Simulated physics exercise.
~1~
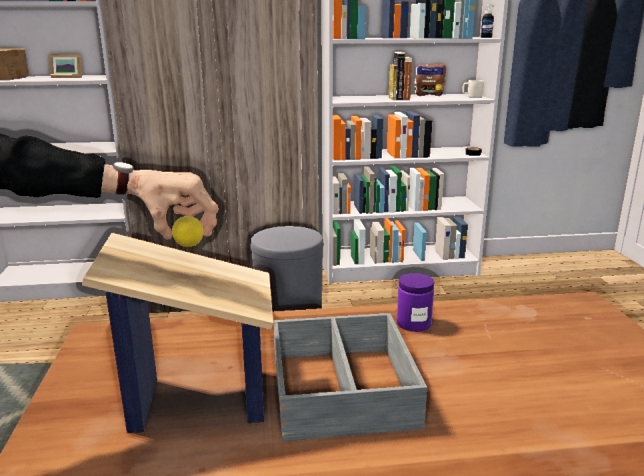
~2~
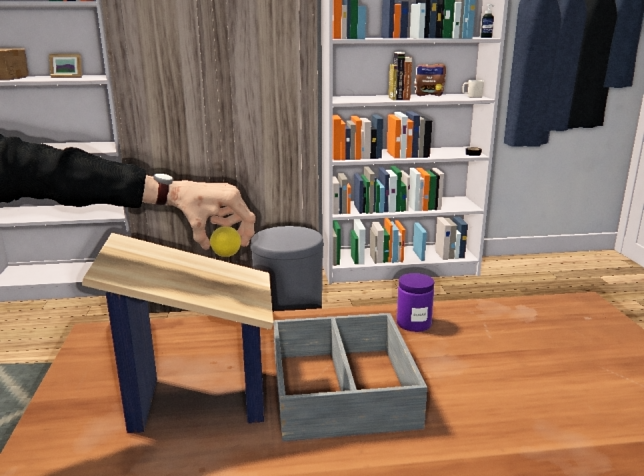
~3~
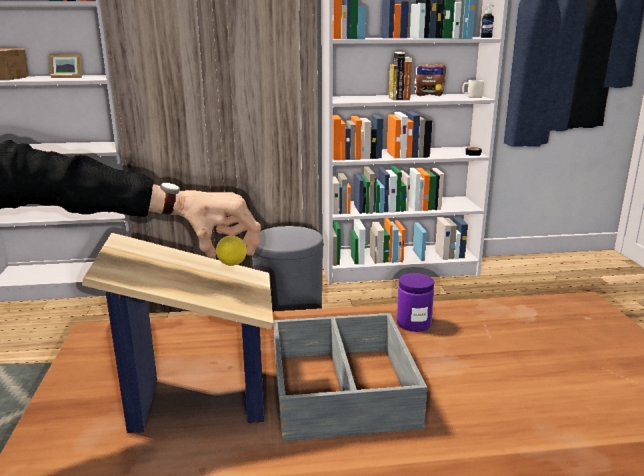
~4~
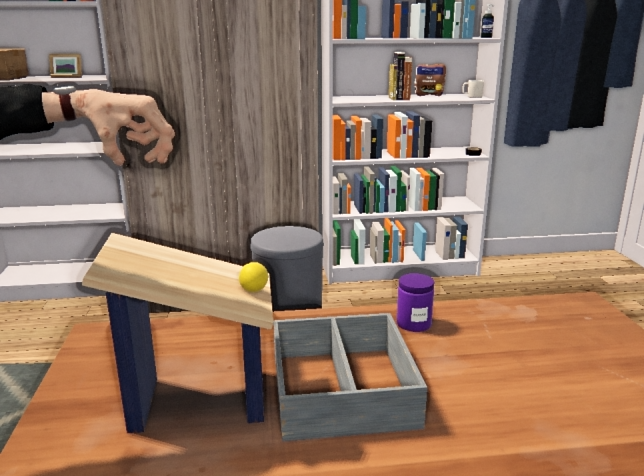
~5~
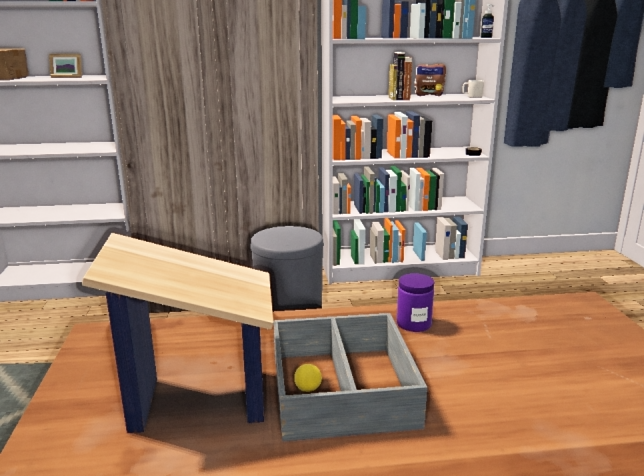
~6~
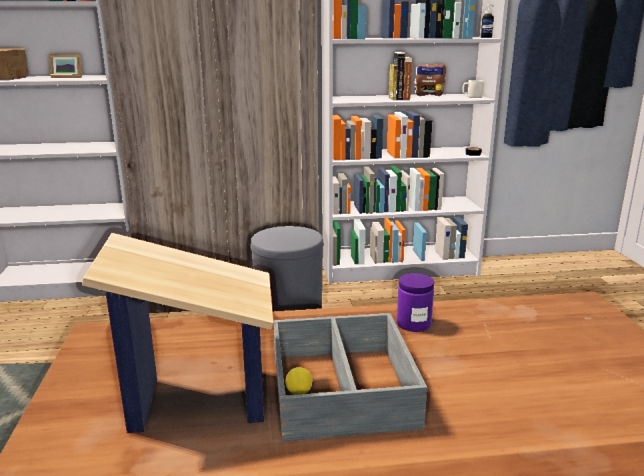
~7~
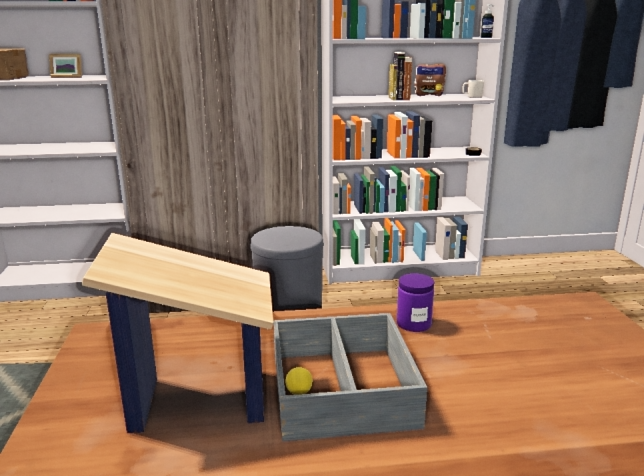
Yellow ball released by a hand onto a sloping board, dropping into the nearer bay of a grey tray and settling there.
